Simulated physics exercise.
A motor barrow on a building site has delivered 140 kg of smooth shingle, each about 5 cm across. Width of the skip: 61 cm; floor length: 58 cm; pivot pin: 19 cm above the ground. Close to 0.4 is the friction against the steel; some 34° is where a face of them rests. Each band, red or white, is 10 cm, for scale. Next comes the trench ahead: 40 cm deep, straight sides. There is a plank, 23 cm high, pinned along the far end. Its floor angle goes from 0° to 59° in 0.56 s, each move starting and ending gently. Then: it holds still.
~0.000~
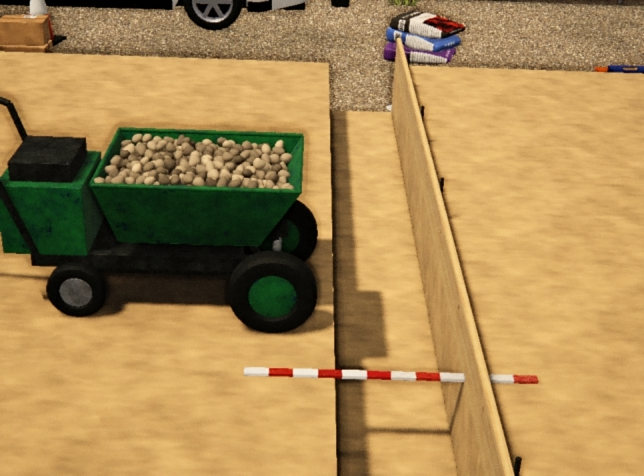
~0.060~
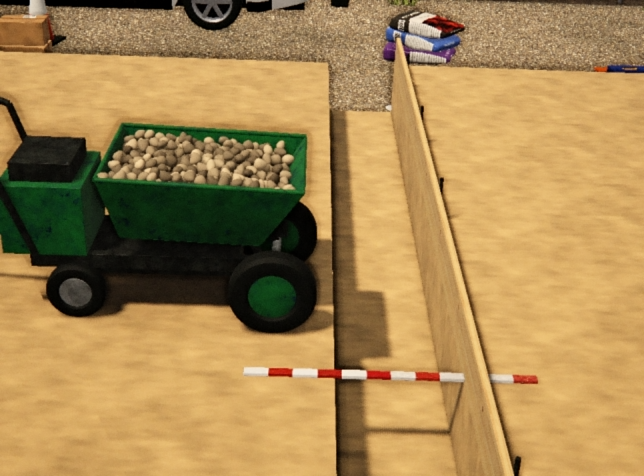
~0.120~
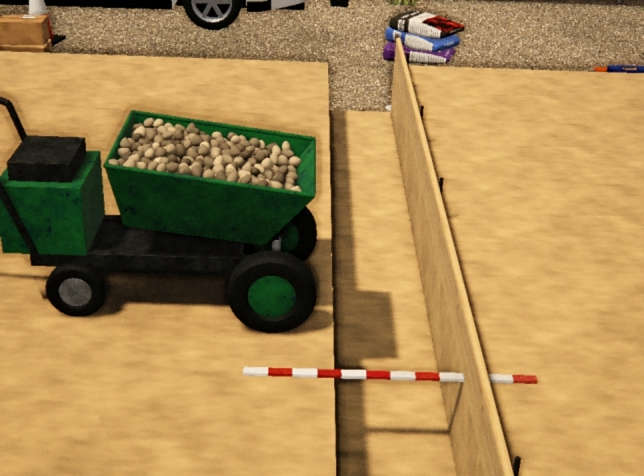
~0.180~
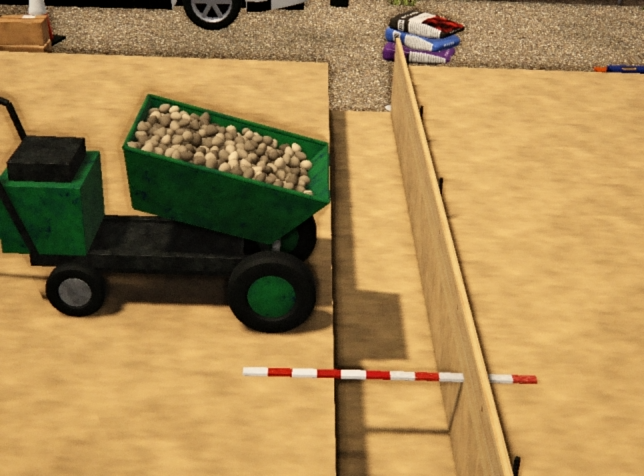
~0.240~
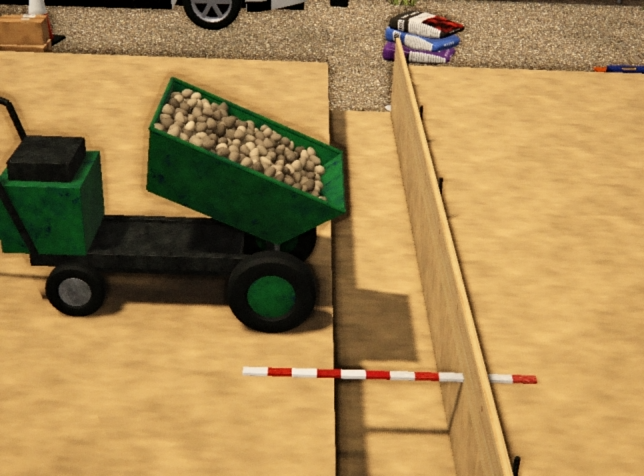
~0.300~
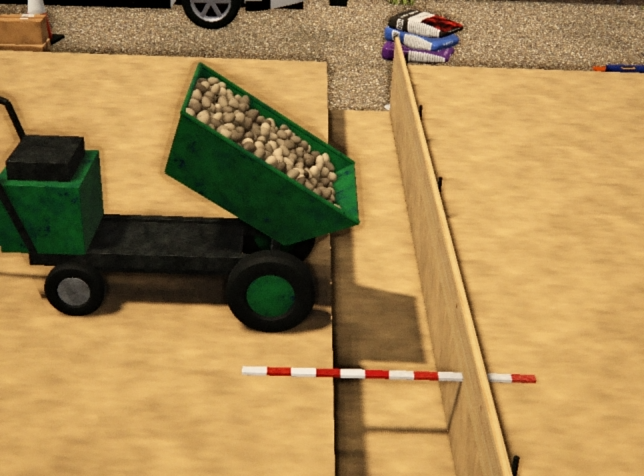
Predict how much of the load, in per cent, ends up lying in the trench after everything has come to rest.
Roughly 58 per cent of it.
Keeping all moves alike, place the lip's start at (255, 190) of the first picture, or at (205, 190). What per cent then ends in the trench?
I'd expect some 75 per cent, then some 65.
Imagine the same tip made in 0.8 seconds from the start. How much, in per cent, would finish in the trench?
It would come to roughly 65 per cent.
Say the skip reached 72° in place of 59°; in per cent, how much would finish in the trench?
Then about 75 per cent.
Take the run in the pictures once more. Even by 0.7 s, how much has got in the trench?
Some 15 per cent of the load by that point.
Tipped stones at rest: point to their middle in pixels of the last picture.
The resting stones are centred at roughly (412, 363).
After 0.4 s the floor is at 50°; 100 % in the skip; the foremost stones are at (359, 213).
After 0.7 s the floor is at 59°; 85 % in the skip, 15 % in the trench; the foremost stones are at (446, 264).
After 1.0 s the floor is at 59°; 38 % in the skip, 44 % in the trench, 17 % past the trench; the foremost stones are at (597, 305).
After 3.0 s the floor is at 59°; 24 % in the skip, 58 % in the trench, 17 % past the trench; the foremost stones are past the picture's edge.
